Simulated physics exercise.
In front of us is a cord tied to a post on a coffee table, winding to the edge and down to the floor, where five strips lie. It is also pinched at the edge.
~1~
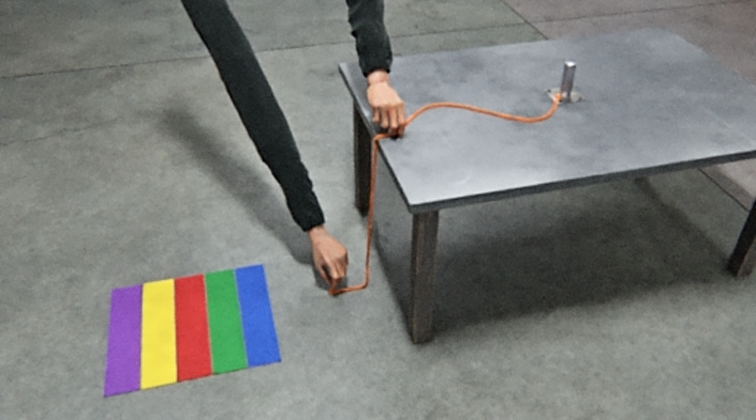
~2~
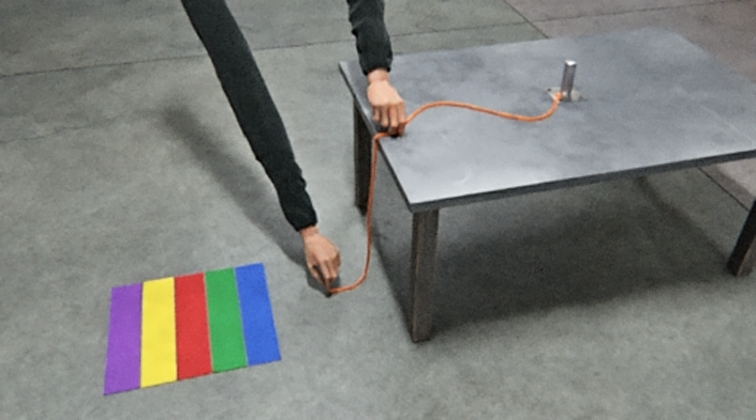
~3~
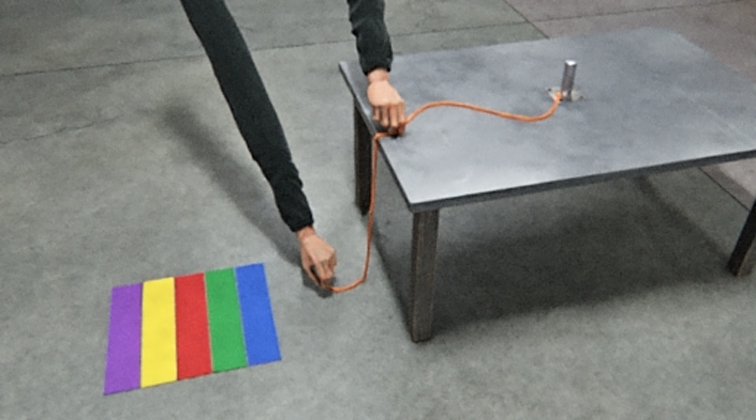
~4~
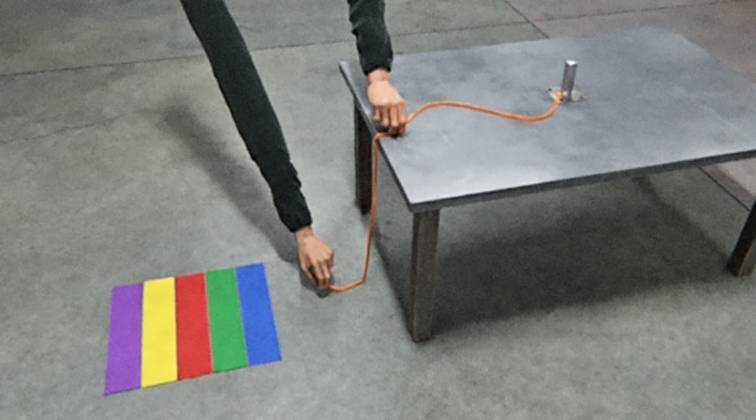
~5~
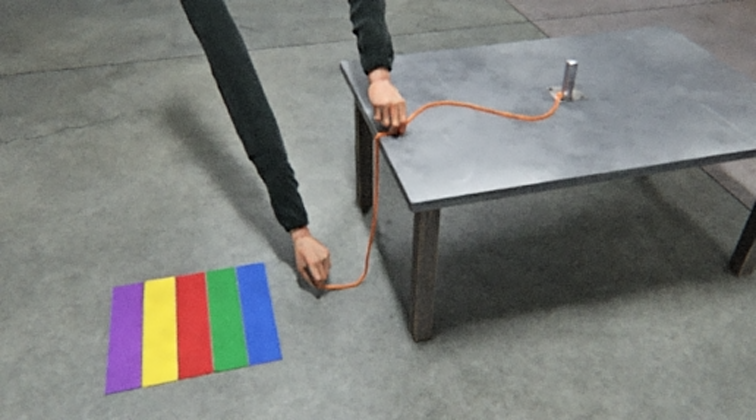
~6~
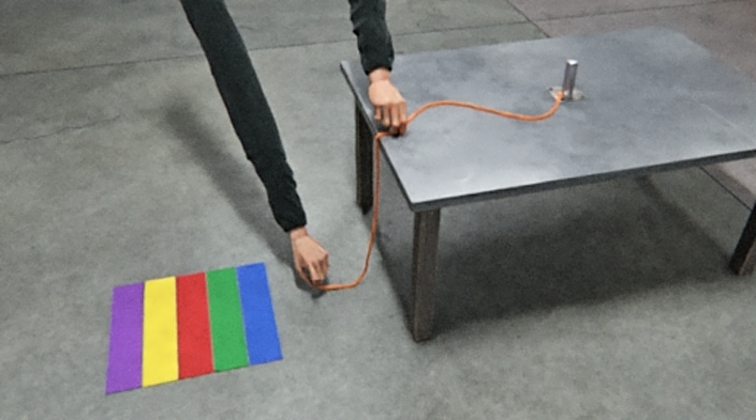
The lower end of an orange cord, held by a hand near the floor, shifts slightly left toward five coloured strips, slowing to barely any movement. Another hand keeps the cord pinched at the table's edge, while the stretch across the tabletop to a metal post stays almost still.
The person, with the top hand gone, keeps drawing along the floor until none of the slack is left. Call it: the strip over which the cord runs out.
Yellow.
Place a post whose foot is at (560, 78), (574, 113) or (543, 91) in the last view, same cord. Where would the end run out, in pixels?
Try by try, around (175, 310), (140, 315) and (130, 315).
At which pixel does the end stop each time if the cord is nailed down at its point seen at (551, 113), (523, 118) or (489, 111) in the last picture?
Taking the tries in turn: (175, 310), (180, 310) and (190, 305).
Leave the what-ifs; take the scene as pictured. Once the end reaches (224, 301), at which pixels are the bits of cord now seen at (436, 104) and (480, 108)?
Point one: (409, 120); point two: (451, 112).
Soon after, end near (224, 301); over green.
Then, end near (181, 308); over red.
At full stretch, end near (155, 313); over yellow. It gets as far as the yellow strip.
